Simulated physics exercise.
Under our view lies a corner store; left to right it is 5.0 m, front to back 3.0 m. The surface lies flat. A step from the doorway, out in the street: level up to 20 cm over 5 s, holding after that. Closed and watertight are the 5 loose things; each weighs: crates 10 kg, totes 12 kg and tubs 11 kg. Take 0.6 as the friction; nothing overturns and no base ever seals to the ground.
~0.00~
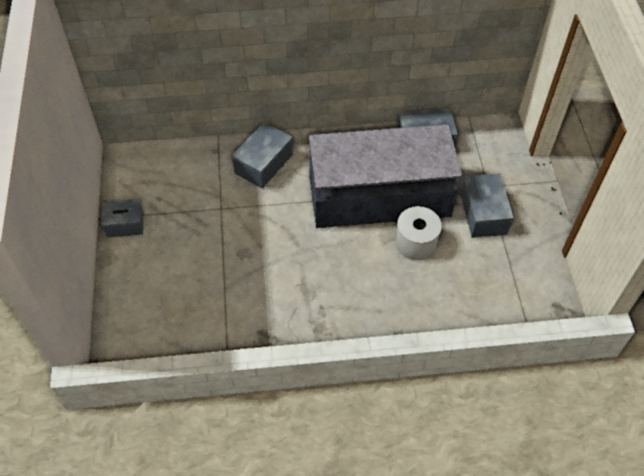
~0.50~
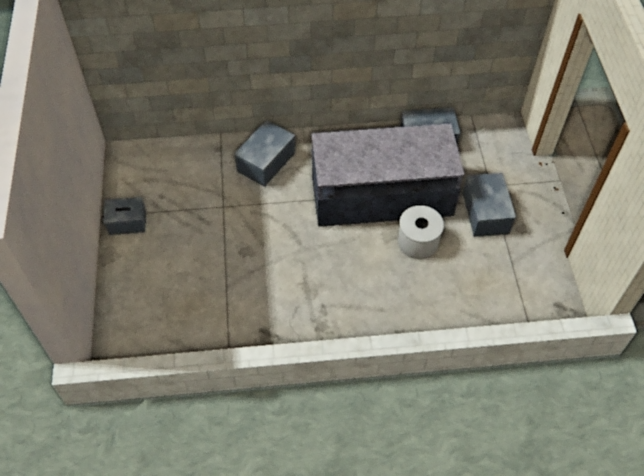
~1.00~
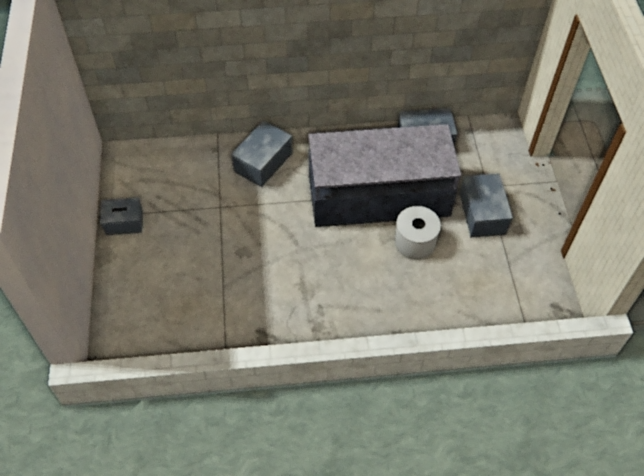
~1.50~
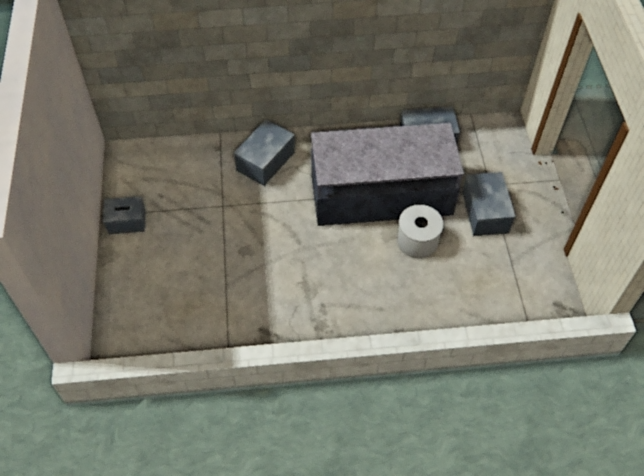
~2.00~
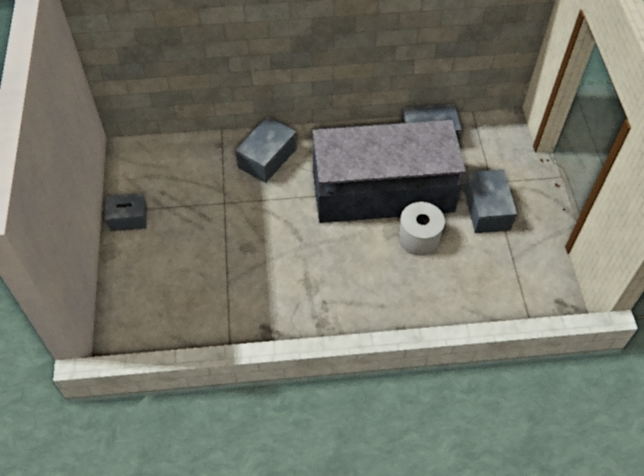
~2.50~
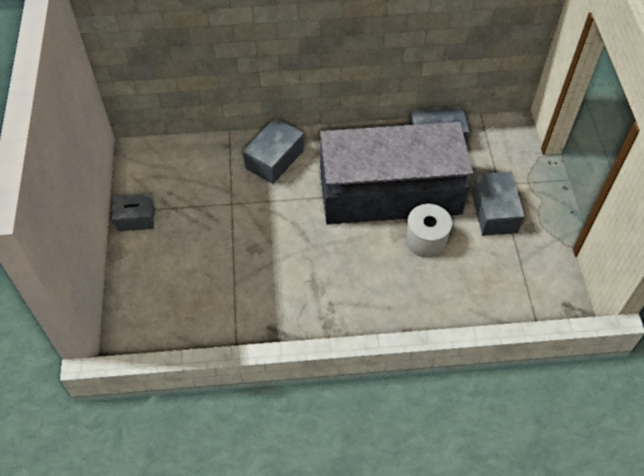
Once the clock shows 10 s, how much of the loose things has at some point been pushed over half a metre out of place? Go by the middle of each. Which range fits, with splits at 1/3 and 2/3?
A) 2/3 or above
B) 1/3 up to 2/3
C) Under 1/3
A.
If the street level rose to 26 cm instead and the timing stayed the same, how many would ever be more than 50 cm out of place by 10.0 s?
So the tally would be 4.
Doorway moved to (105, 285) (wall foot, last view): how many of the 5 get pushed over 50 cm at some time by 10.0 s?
Then it comes to 3.
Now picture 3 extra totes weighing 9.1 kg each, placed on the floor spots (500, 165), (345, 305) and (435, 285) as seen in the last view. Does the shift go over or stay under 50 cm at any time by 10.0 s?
One: Beyond it. Two: Beyond it. Three: Beyond it.
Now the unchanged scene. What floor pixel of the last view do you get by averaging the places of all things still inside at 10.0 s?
Roughly at (200, 219).
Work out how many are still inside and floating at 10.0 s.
At that instant the tally stands at 2.
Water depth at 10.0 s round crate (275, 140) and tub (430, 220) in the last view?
Depth approx. 6 cm / 5 cm.
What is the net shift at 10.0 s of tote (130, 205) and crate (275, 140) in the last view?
One is off by 5 cm, the other by 120 cm, in the order asked.
After 3.5 s 0 of 5 are over 50 cm from their spots; 0 afloat.
After 4.5 s 0 of 5 are over 50 cm from their spots; 0 afloat.
After 7.0 s 2 of 5 are over 50 cm from their spots; 1 afloat.
After 10.0 s 4 of 5 are over 50 cm from their spots, and 4 have been at some point; 2 afloat.
